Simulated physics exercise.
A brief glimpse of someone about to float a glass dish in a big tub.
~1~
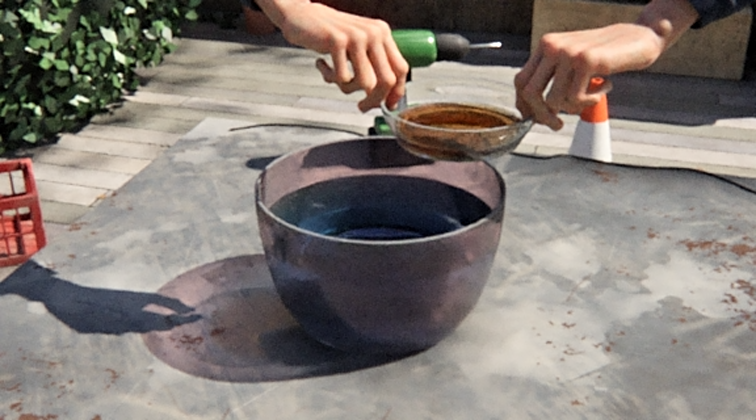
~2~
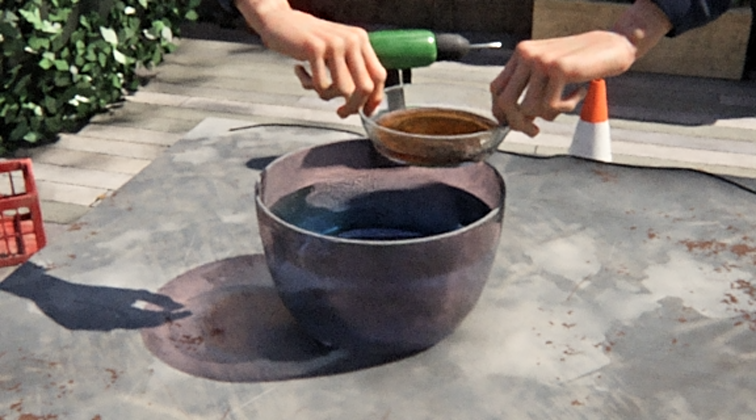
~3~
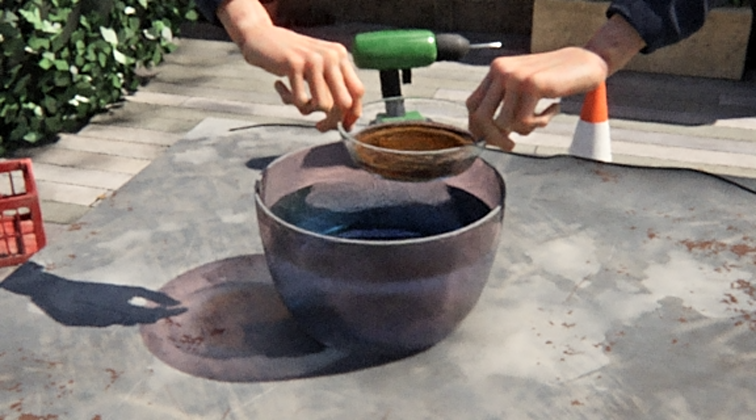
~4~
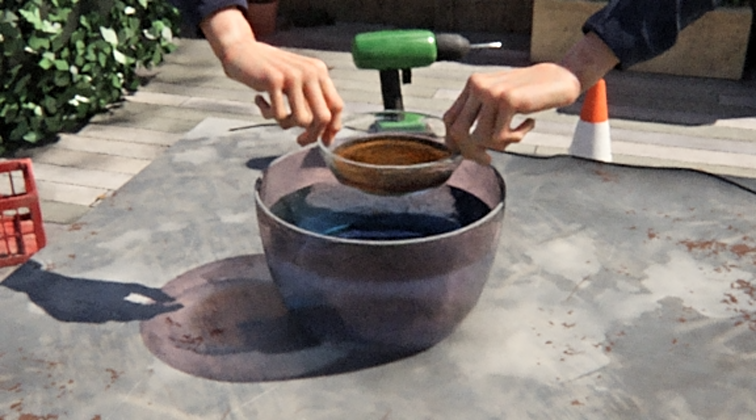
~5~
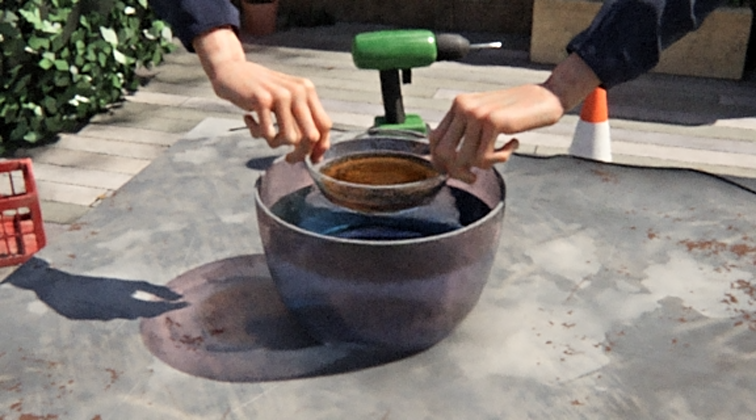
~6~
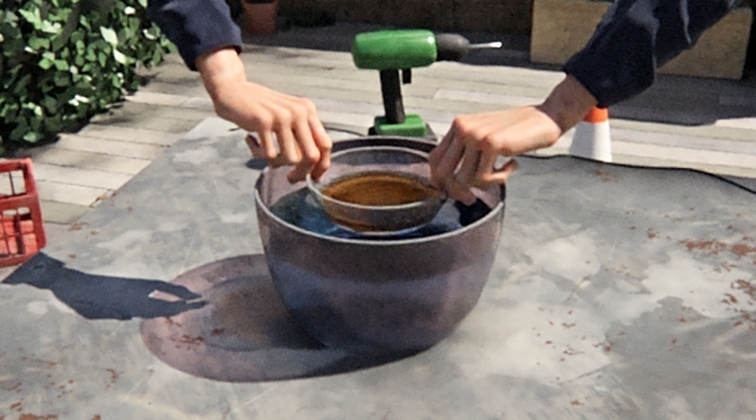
In this clip, two hands hold a clear glass dish of brown liquid above a large dark tub on a gray surface, moving it left and lowering it inside the rim, just over the liquid there.
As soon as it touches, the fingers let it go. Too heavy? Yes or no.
No.
A moment on, the dish dips into the water.
Further on, it bobs and steadies.
When it is over, the dish floats with a third of its side showing.
